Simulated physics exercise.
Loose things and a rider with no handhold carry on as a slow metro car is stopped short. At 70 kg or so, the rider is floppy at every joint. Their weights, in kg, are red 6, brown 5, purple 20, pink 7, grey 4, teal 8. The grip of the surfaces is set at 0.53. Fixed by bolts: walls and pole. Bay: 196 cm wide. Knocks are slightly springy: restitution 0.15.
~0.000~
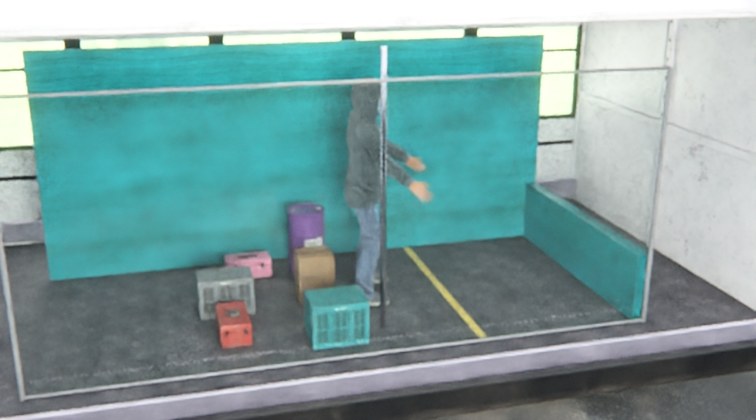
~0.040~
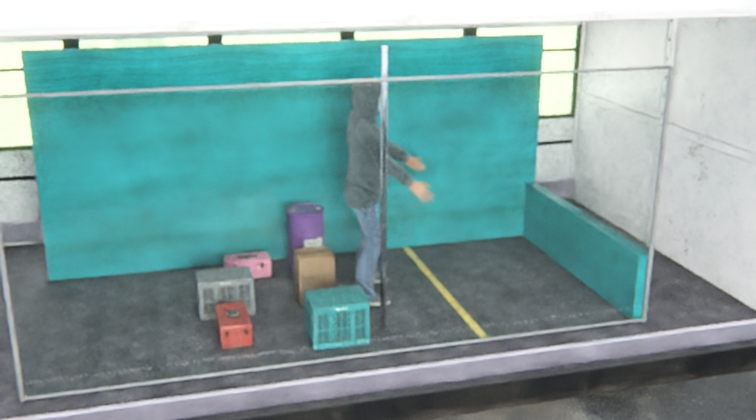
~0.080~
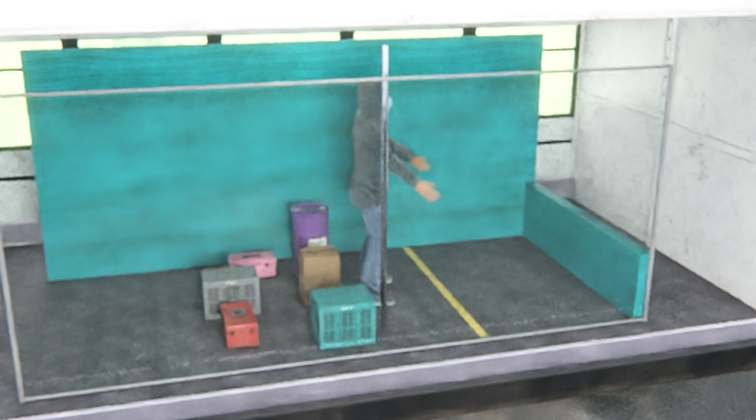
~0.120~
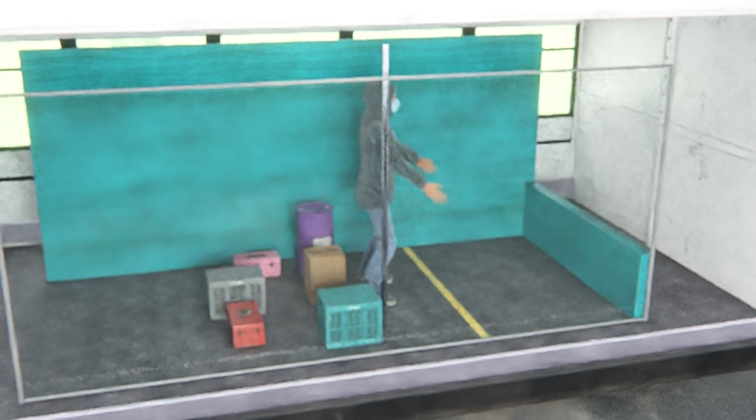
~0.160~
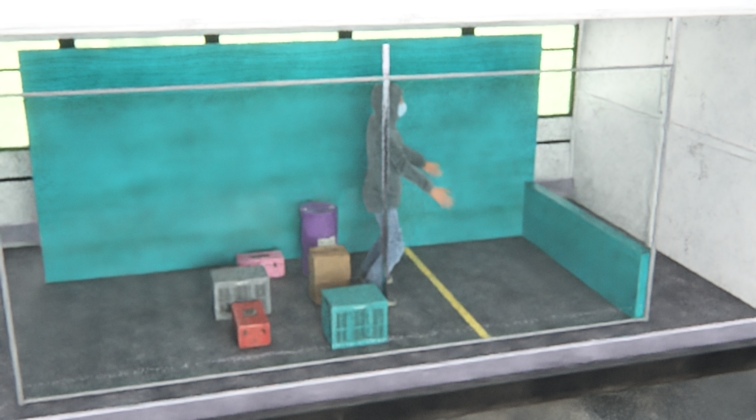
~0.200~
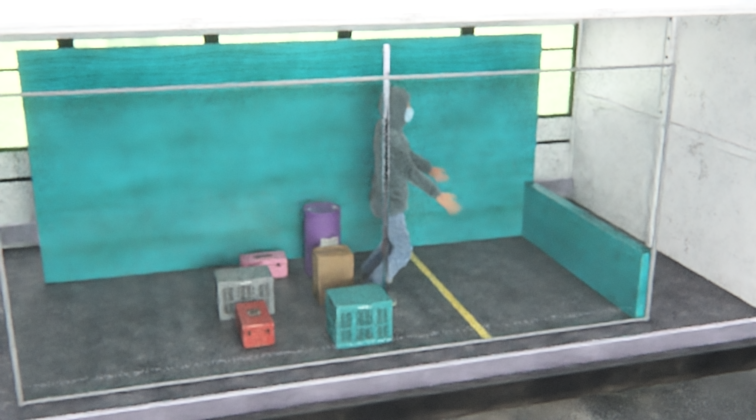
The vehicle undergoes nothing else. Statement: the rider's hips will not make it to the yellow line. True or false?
True - the rider's hips will stop short of the yellow line.
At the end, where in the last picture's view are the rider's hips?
I'd put it somewhere close to (394, 251).
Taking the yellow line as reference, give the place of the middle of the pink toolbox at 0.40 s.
Around 130 cm shy of it.
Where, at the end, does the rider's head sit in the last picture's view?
It ends up at about (462, 259).
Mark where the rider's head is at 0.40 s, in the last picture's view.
Look around (429, 163) and it's there.
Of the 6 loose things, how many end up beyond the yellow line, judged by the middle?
By my count, 0 of them.
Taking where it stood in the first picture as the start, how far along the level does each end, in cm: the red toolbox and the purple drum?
For the red toolbox it is 20, for the purple drum it is 15.
After 0.40 s the rider's hips are 16 cm short of the yellow line, near (421, 241) in the last picture's view.
After 0.65 s the rider's hips are 21 cm short of the yellow line, near (406, 243) in the last picture's view; the grey crate 156 cm short of the yellow line, tilted 0°.
After 1.05 s the rider's hips are 22 cm short of the yellow line, near (398, 248) in the last picture's view.
At rest, 1.8 s, red toolbox stops short of the yellow line; brown carton stops short of the yellow line; purple drum stops short of the yellow line; pink toolbox stops short of the yellow line; grey crate stops short of the yellow line; teal crate stops short of the yellow line; rider's hips stop short of the yellow line; rider's head crosses the yellow line.
